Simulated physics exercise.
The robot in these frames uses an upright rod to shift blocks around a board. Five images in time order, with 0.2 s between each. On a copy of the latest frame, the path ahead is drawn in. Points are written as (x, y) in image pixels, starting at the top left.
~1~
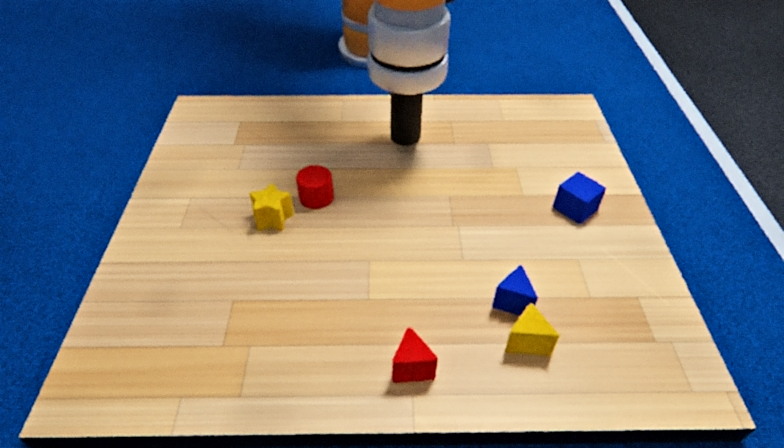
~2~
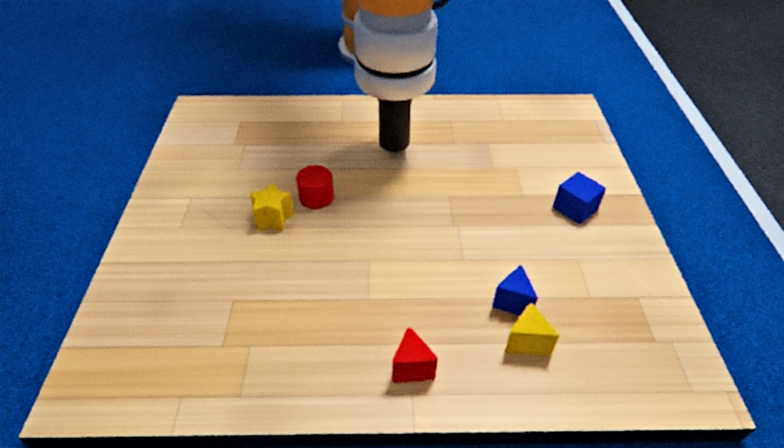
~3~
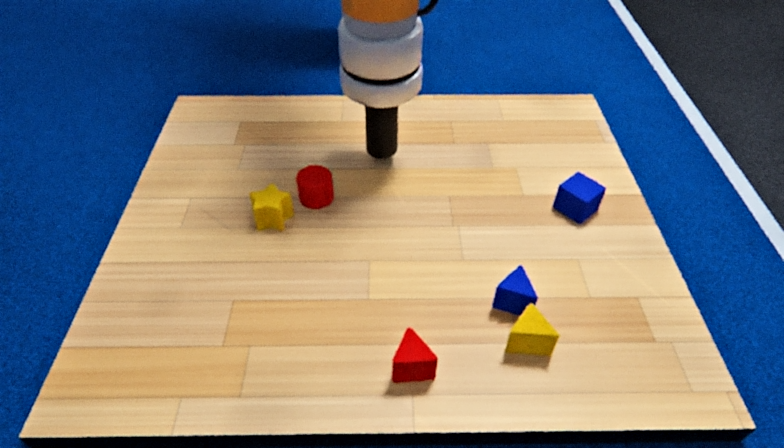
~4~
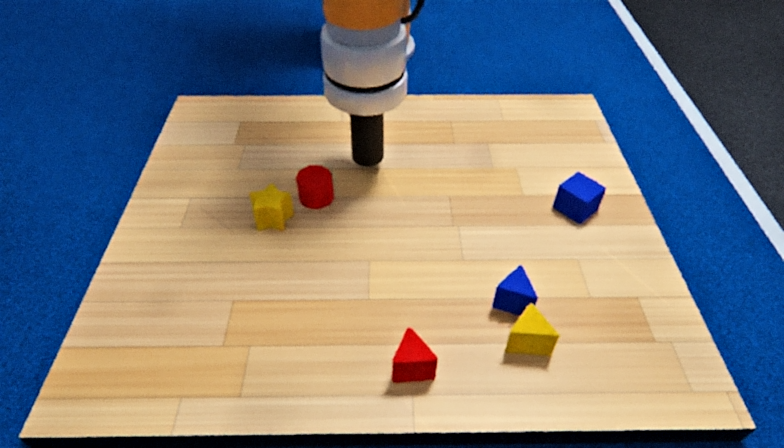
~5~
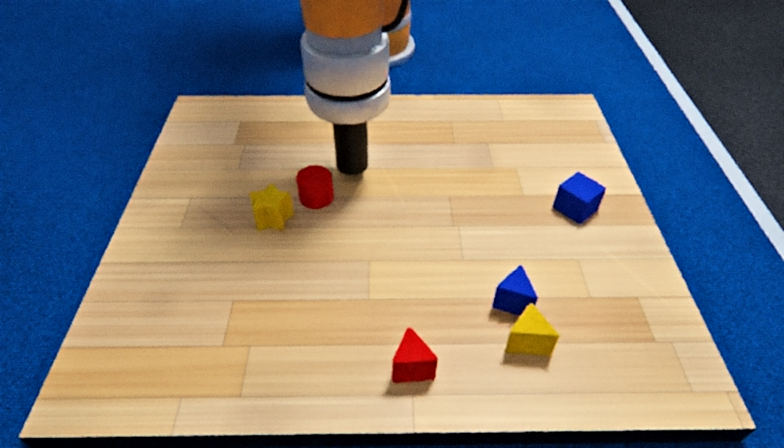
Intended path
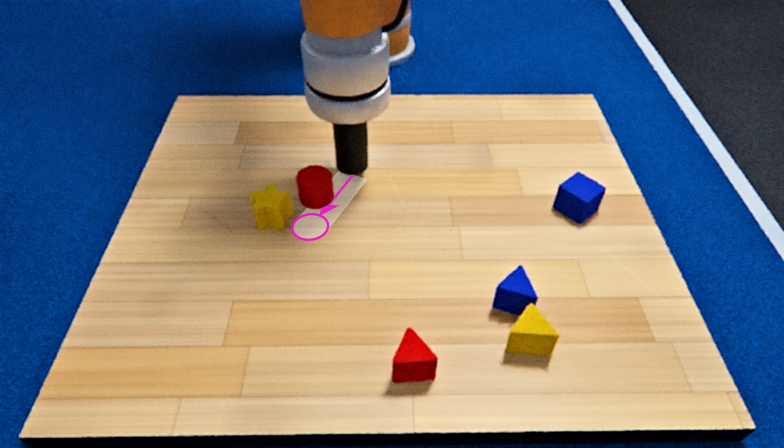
We see a robot's upright dark rod move left and slightly nearer over a wooden board, drawing close to the red cylinder beside a yellow star, while those blocks, the blue cube and the three triangular blocks stay still.
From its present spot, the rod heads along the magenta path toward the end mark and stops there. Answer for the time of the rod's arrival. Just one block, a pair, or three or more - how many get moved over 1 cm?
I reckon the push displaces two of the blocks by more than 1 cm.
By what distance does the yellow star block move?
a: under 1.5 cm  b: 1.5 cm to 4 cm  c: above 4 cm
I choose b.
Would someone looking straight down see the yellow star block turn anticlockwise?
No, that is not how it ends up.
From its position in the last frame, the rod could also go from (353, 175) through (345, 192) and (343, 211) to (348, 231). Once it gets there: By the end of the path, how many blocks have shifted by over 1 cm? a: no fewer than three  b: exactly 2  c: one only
Answer: C.
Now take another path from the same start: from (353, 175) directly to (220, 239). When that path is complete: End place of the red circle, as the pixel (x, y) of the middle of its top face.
(261, 225)
The line goes from (353, 175) to (310, 227).
On the path given first. Halfway along, rod at (332, 190); yellow star block at (264, 199), turned 15° clockwise; red circle at (296, 186).
At the end, rod at (309, 217); yellow star block at (237, 206), turned 40° clockwise; red circle at (271, 201).
